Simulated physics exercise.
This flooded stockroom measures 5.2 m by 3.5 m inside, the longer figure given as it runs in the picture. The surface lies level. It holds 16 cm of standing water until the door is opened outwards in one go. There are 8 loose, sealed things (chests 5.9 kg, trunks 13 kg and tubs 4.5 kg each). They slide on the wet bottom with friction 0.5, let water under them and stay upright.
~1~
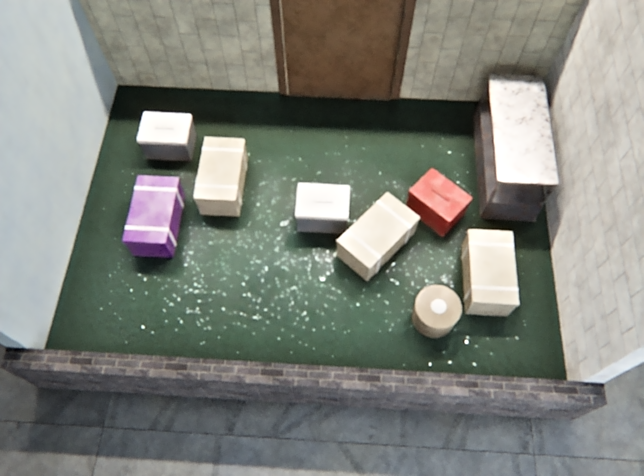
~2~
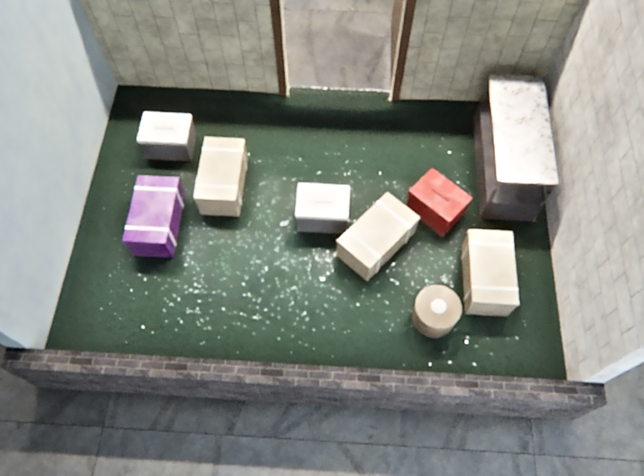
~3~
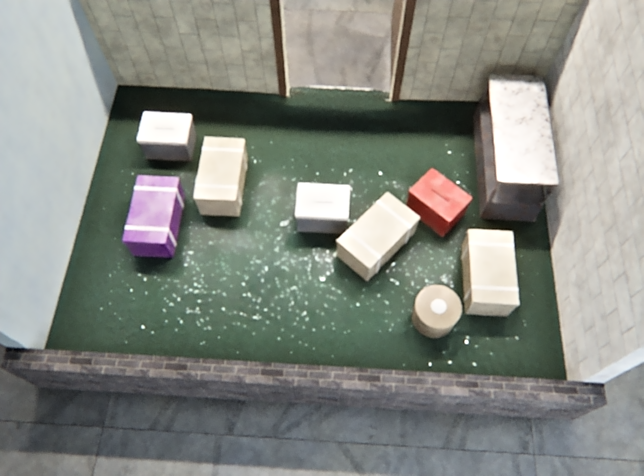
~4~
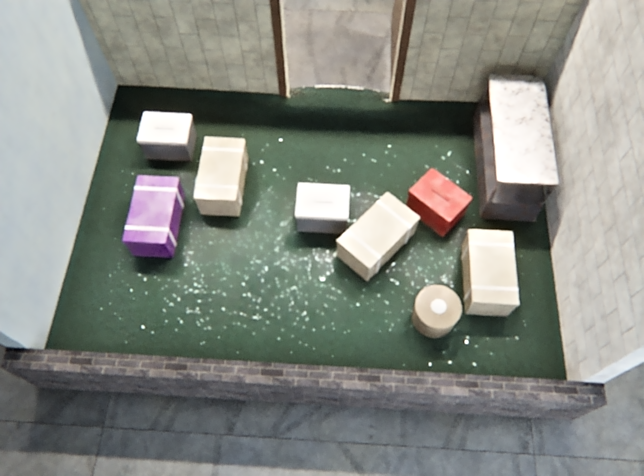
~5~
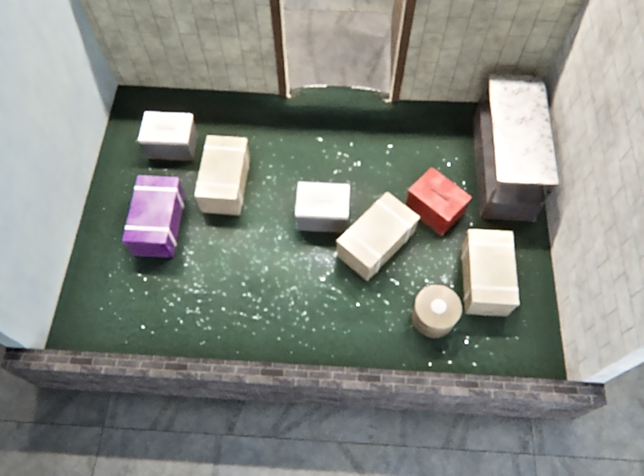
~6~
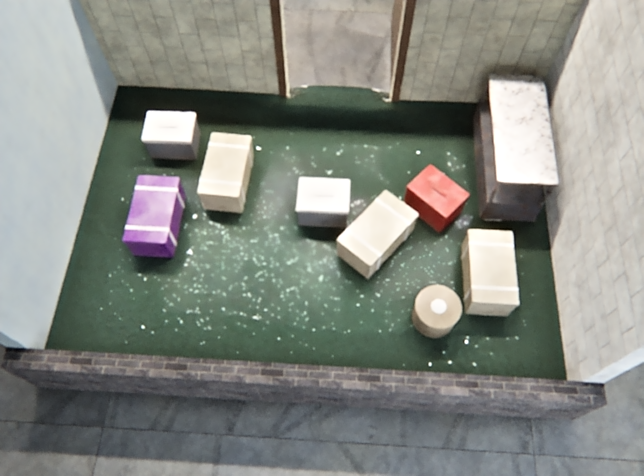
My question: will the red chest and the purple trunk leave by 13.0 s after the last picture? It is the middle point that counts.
Red chest leaves; purple trunk is kept in.
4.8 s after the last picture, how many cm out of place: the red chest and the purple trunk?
About 100 and 40 cm.
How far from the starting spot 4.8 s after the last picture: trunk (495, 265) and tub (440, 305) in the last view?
In that order: 40 cm, 30 cm.
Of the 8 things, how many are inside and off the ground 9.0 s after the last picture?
5 of them.
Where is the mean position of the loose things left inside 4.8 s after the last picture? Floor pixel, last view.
At about (337, 186).
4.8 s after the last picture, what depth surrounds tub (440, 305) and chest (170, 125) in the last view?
About 12 and 12 cm.
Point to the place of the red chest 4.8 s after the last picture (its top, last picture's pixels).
Near (415, 128).
Then, 1.0 s after the last picture the red chest is near (432, 174), 0.3 m from its start, afloat; the purple trunk is near (159, 203), 0.1 m from its start, afloat; 0 of 8 are out; 8 afloat.
Then, 4.8 s after the last picture the red chest is near (415, 128), 0.9 m from its start, afloat; the purple trunk is near (179, 184), 0.4 m from its start, afloat; 0 of 8 are out; 8 afloat.
Then, 9.0 s after the last picture the red chest has gone out; the purple trunk is near (199, 160), 0.8 m from its start, afloat; 3 of 8 are out; 5 afloat.
Then, 13.0 s after the last picture the red chest has gone out; the purple trunk is near (228, 144), 1.1 m from its start, afloat; 5 of 8 are out; 3 afloat.
